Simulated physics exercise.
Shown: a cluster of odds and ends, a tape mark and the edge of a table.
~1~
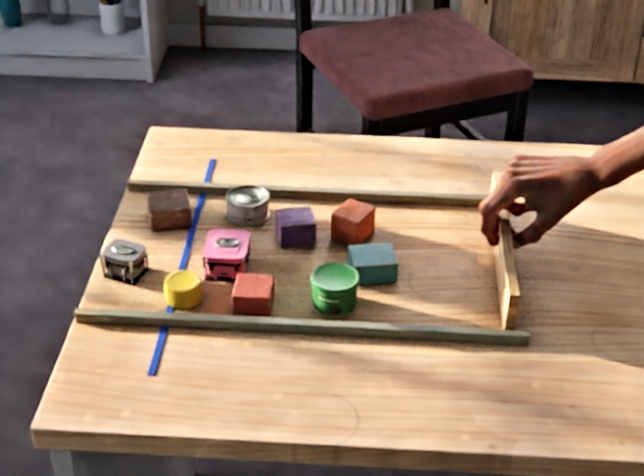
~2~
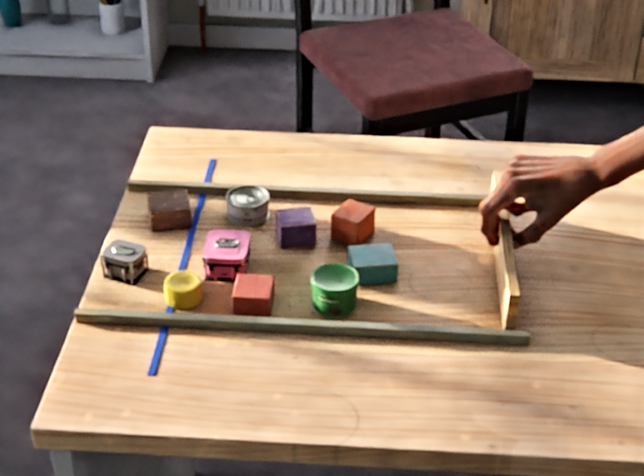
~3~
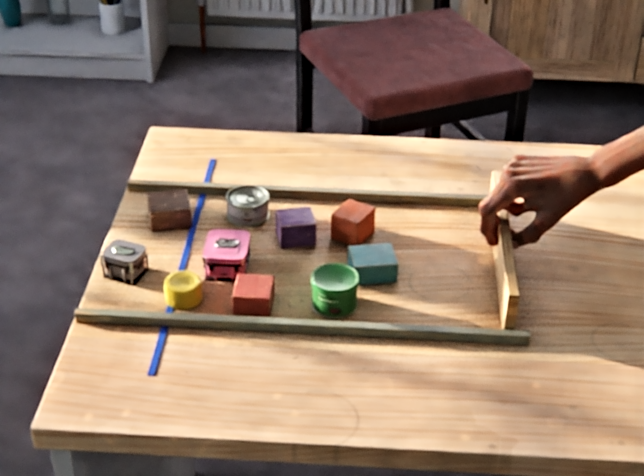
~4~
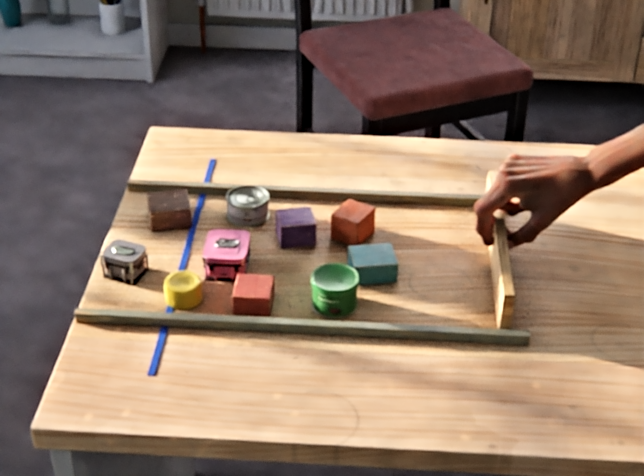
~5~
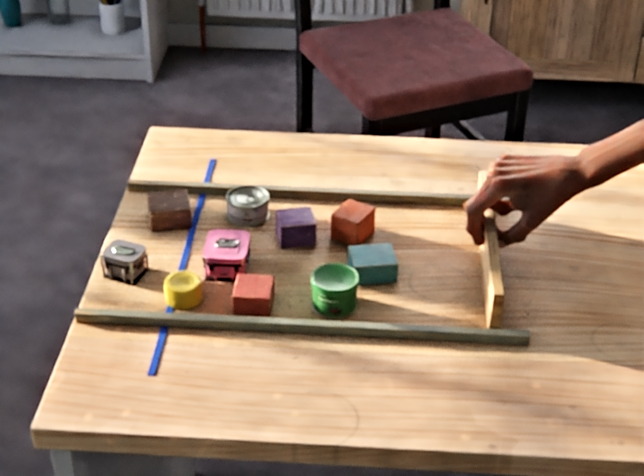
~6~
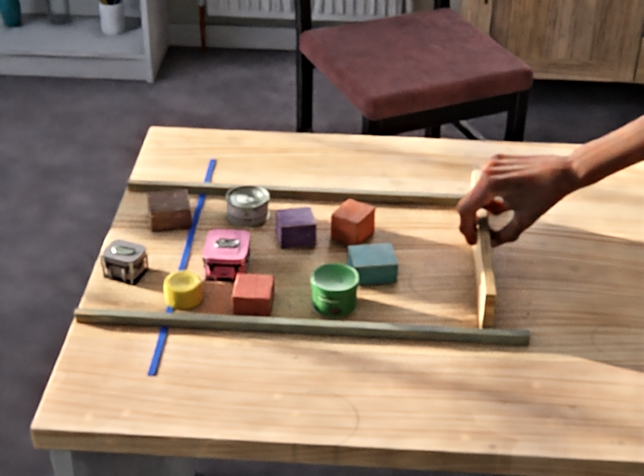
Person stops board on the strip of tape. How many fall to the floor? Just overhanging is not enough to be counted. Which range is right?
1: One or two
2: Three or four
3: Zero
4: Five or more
One or two.
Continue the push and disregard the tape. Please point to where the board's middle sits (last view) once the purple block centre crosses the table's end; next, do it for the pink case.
Middle: Roughly (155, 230); roughly (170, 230).
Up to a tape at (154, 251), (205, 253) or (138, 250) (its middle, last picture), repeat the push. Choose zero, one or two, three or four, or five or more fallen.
Taking the places one by one, it comes to five or more; none; 5 or more.
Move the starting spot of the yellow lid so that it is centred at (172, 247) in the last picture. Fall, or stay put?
From that start, the object then does not stay.
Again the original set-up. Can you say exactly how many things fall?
Count: 2.
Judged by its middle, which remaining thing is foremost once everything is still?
Ending up nearest is the brown block.
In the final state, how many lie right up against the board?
Contact count: 4.
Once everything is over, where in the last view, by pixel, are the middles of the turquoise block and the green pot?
Close to (162, 252); the other close to (149, 283).
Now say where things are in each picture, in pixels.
The first frame shows grey case (125, 261); brown block (169, 210); yellow lid (183, 290); board (503, 247); tape (186, 252).
The second frame shows brown block (169, 210); white tin (248, 206).
The third frame shows yellow lid (183, 290); turquoise block (373, 264).
The fourth frame shows grey case (125, 262); purple block (296, 227).
The fifth frame shows brown block (169, 210); red block (254, 295).
The sixth frame shows grey case (125, 262); brown block (169, 210); yellow lid (183, 290); board (482, 246); tape (186, 252).
A little later, none off yet; grey case at rest near (125, 262); brown block at rest near (169, 210); yellow lid at rest near (183, 290).
When it is over, the number that fall off is one or two; down, yellow lid and grey case.
